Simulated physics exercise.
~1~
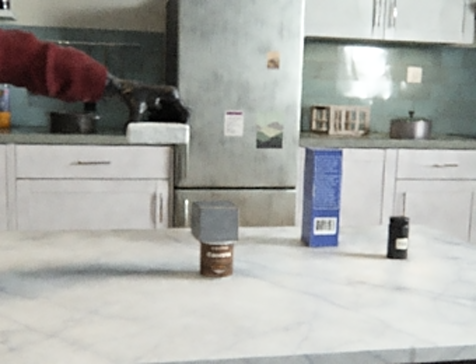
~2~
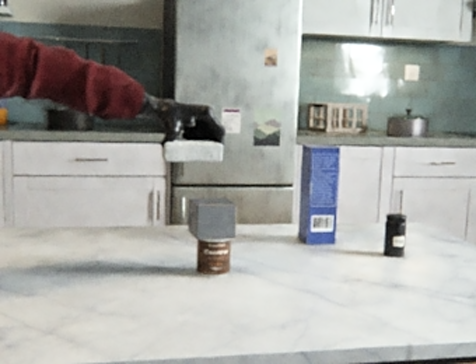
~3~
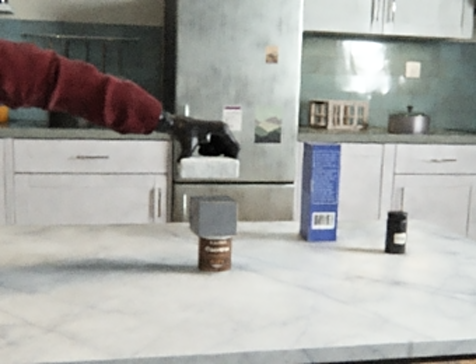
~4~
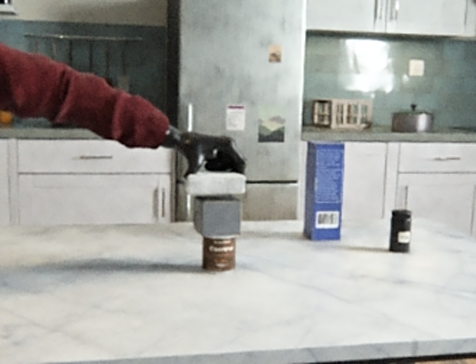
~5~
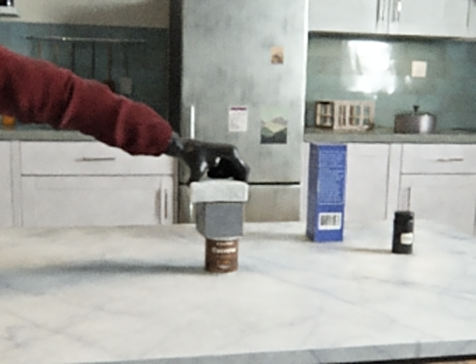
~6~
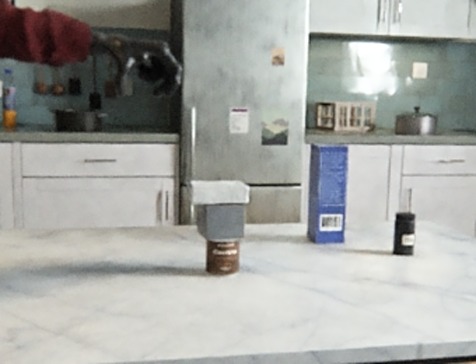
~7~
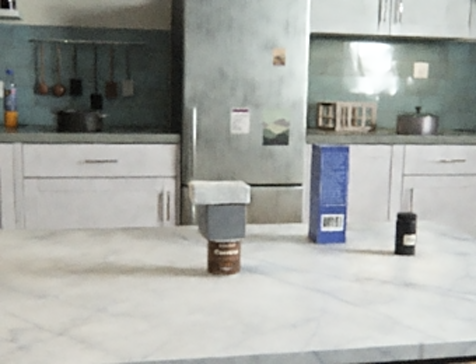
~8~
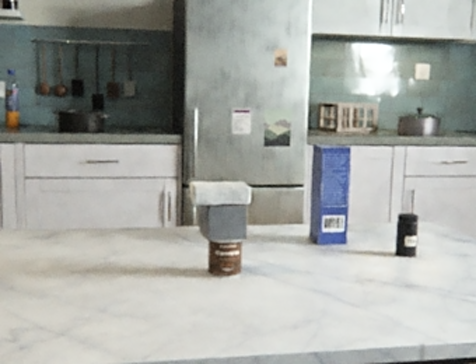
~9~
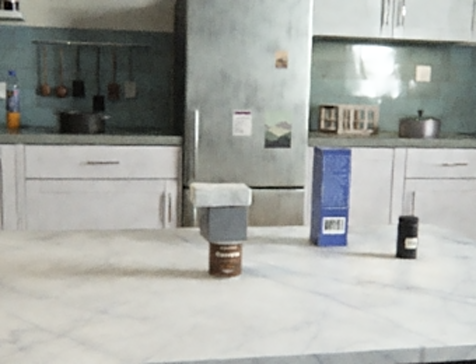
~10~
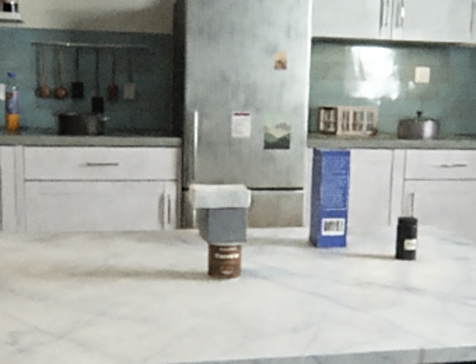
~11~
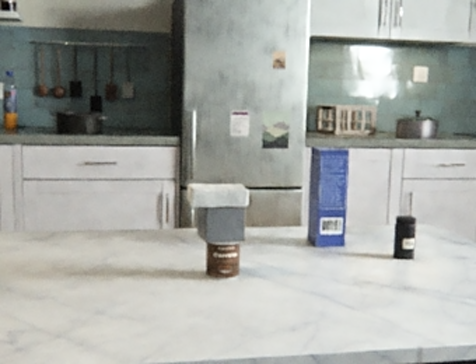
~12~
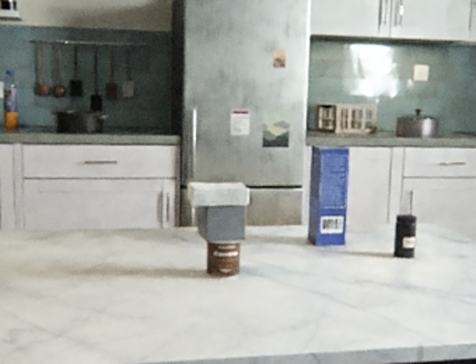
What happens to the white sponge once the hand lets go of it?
It stays up, resting on top of the grey block while the pile stands still beneath it.
